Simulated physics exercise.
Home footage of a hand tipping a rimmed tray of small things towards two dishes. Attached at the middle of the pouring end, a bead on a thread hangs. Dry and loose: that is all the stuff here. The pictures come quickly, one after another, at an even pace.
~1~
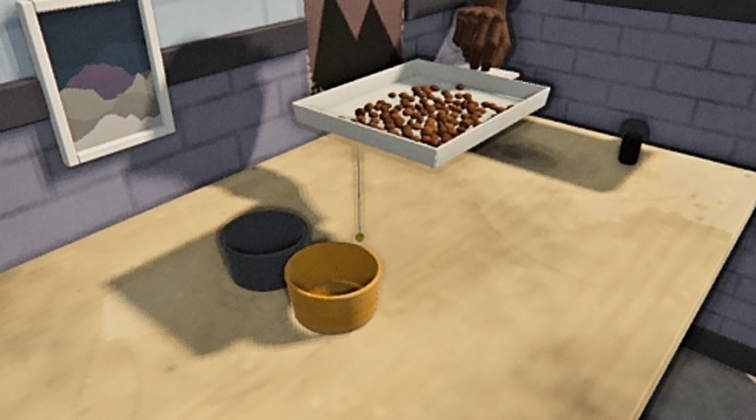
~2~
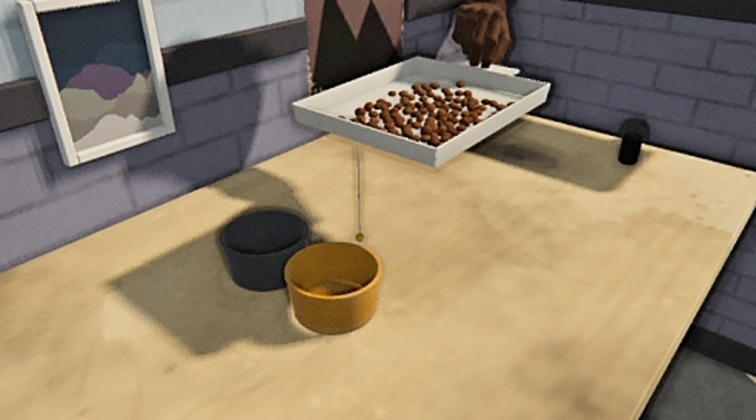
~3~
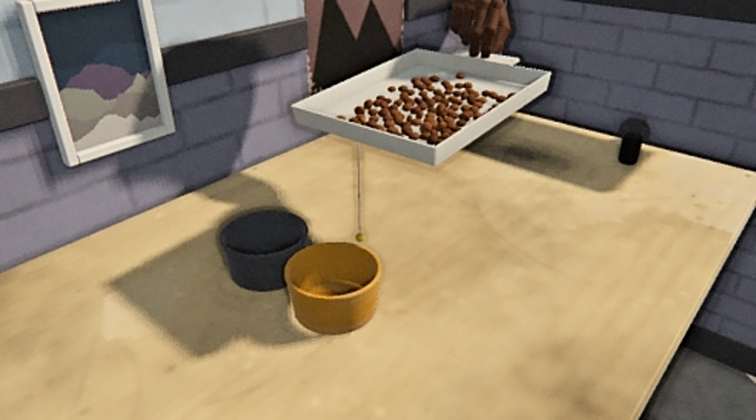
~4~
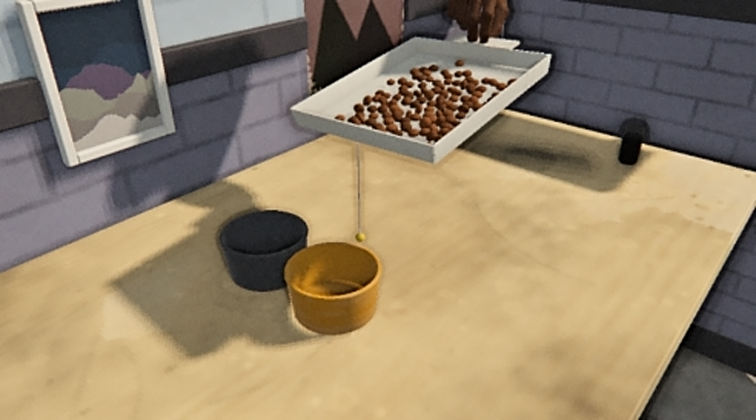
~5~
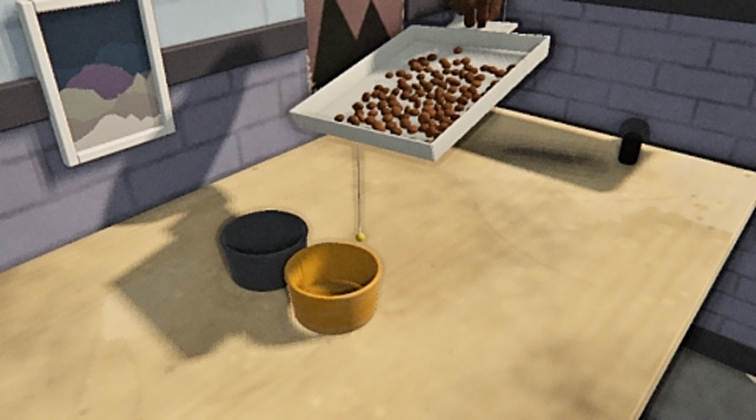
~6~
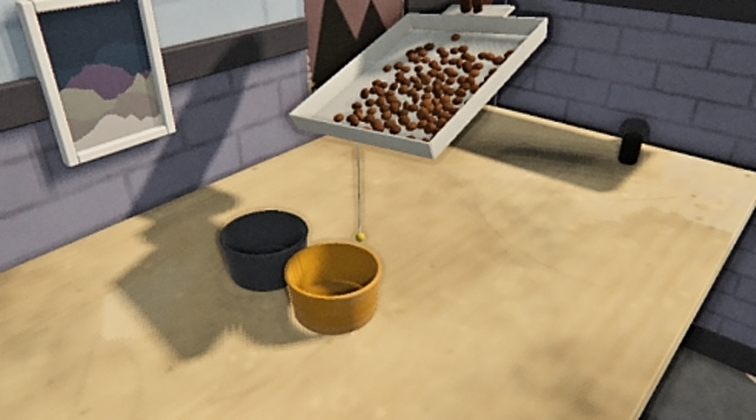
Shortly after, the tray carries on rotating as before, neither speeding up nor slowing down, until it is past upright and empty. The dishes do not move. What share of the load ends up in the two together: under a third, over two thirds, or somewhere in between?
Under a third lost.
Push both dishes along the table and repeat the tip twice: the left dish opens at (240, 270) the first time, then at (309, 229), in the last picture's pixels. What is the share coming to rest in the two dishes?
Roughly 10% on the first try and 60% on the second.
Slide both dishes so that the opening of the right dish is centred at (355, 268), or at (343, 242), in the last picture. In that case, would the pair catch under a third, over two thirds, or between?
Above two thirds; in the middle band.
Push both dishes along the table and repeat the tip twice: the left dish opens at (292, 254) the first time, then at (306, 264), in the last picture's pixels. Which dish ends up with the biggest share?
Tries in order: The one to the left, the one to the left.
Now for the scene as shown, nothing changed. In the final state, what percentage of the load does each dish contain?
Left dish near 40 in a hundred; right dish near 40.
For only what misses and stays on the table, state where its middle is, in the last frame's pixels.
Centre, final frame: Roughly (326, 270).
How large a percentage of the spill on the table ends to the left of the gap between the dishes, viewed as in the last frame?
It comes out at roughly 40 percent.
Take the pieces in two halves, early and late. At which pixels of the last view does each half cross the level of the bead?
Points: About (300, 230), then about (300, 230).
Shortly afterwards, tray tipped steeply; the whole lot on the tray.
Next, tray tipped right over; near half on the tray; a little in the right dish; a little in the left dish; only a few outside both; near a quarter in the air.
Some moments later, tray tipped past a quarter turn; near a third in the right dish; near a third in the left dish; near a quarter outside both; only a few in the air.
In the end, tray tipped past a quarter turn; near a third in the right dish; near a third in the left dish; near a quarter outside both.
